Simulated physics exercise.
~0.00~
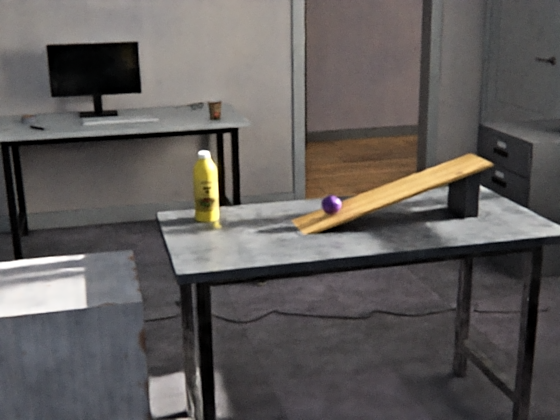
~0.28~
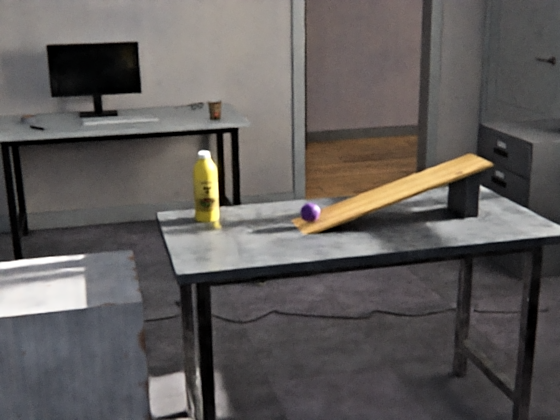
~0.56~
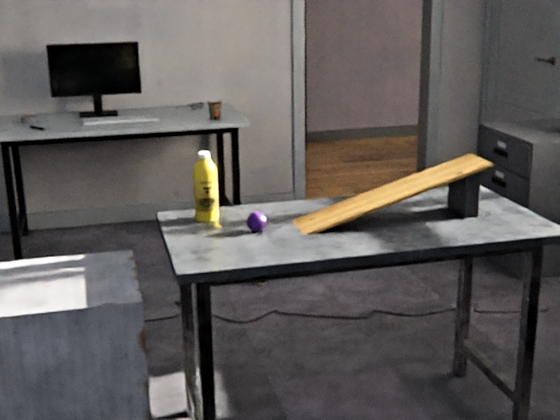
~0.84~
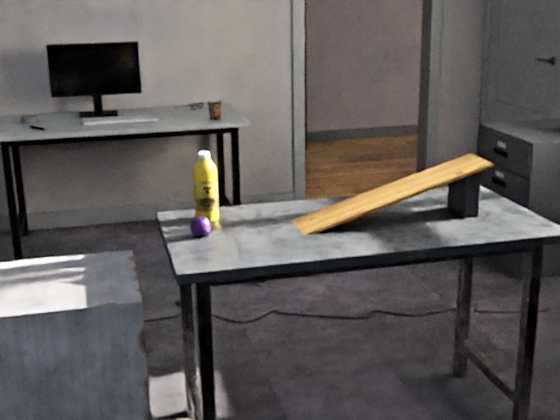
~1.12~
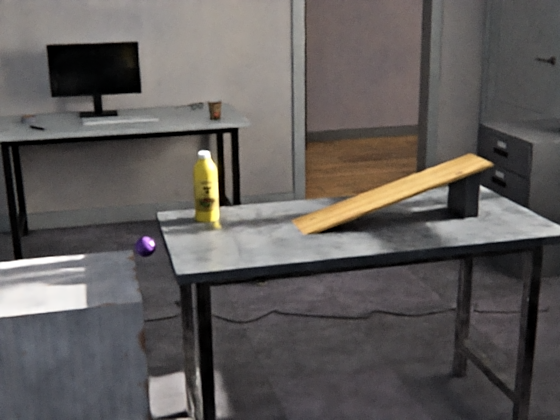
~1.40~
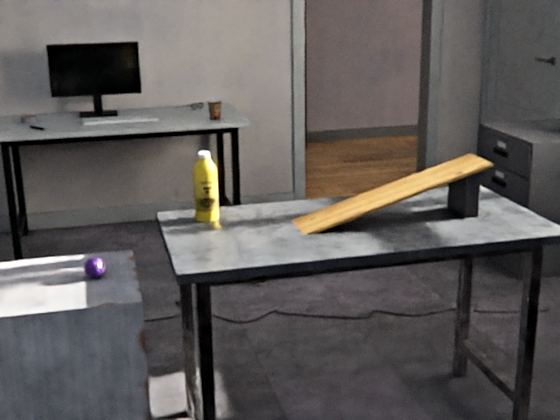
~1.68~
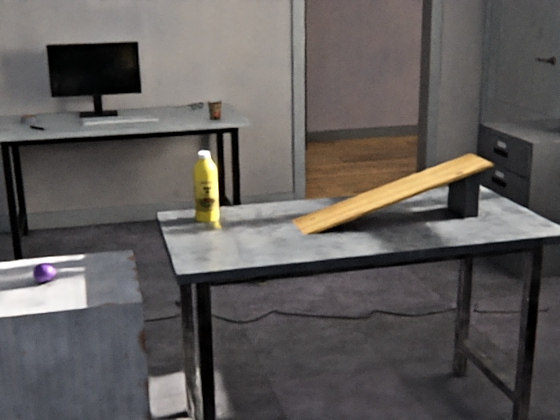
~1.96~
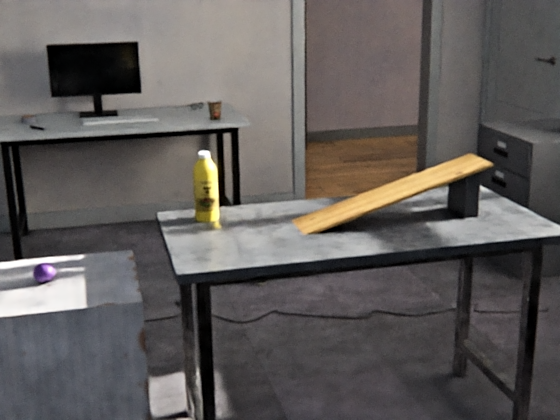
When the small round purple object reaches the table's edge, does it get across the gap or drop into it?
It gets across the gap, landing on the lower top at the left and coming to rest there.
Grey table with ramp and standing yellow bottle, small purple object rolling left, crossing the gap and stopping on lower block.
